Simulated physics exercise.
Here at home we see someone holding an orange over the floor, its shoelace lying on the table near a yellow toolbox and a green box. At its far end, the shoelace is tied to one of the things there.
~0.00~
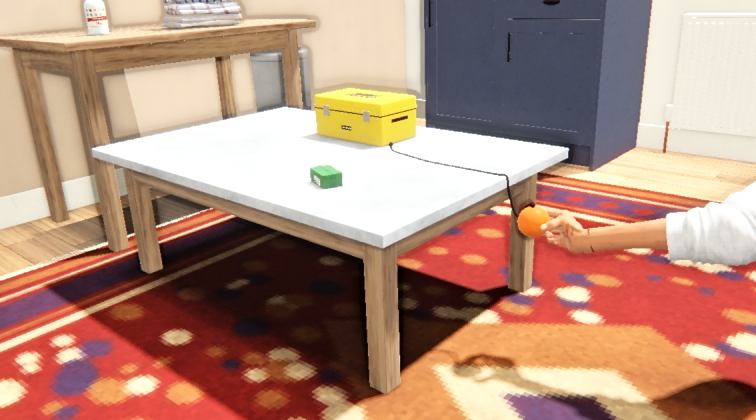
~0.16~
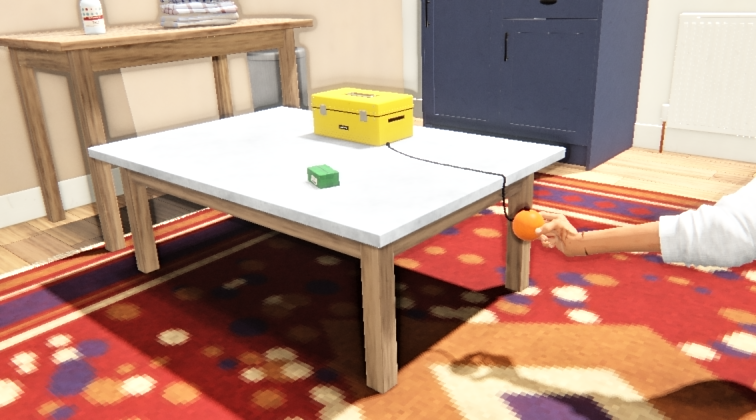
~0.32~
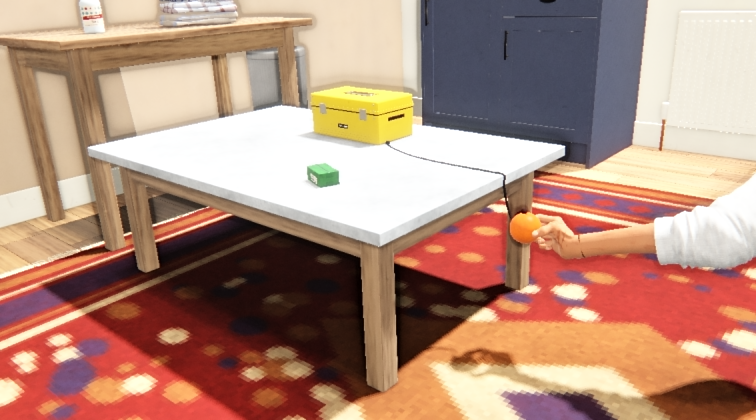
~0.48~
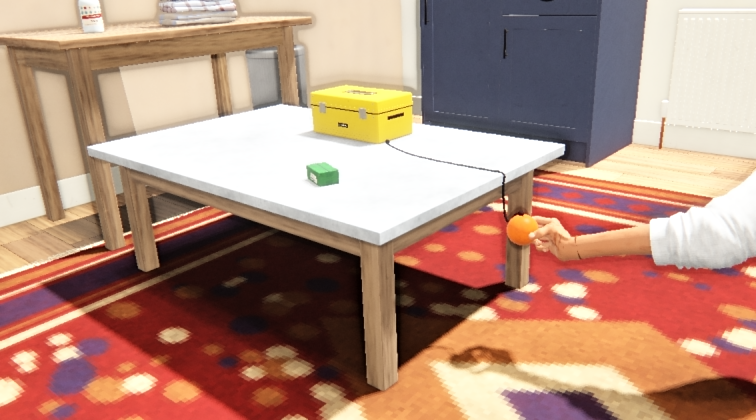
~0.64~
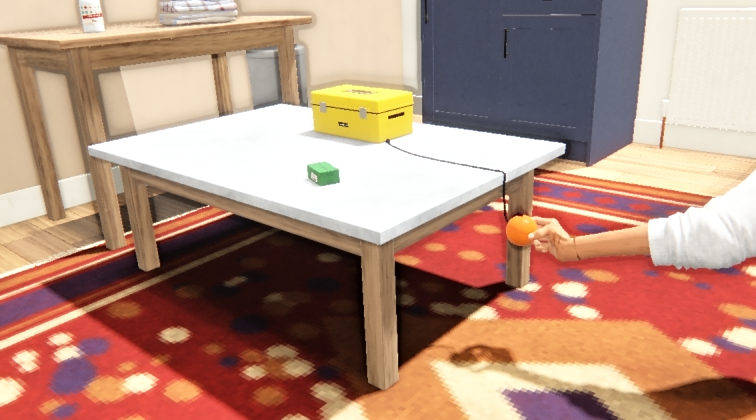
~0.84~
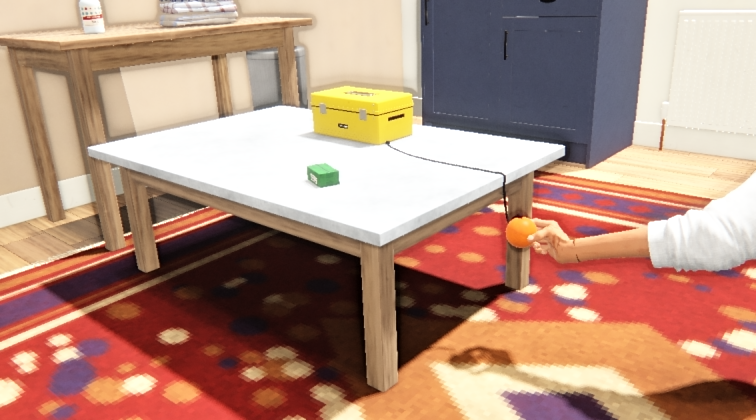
Orange held by a hand beside a white-topped table, shifting slightly left and down, its dark cord running to a yellow toolbox.
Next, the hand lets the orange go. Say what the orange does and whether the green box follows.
One by one: The orange stops short of the ground. The green box is not moved.
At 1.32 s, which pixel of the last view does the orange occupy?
About (483, 240).
After 1.32 s, orange off the ground near (483, 240); toolbox in place; box in place.
After 1.96 s, orange off the ground near (533, 262); toolbox in place; box in place.
After 2.76 s, orange off the ground near (542, 265); toolbox in place; box in place.
In the end, orange off the ground near (511, 257); toolbox in place; box in place. The orange swings from the edge and the green box stays on top.
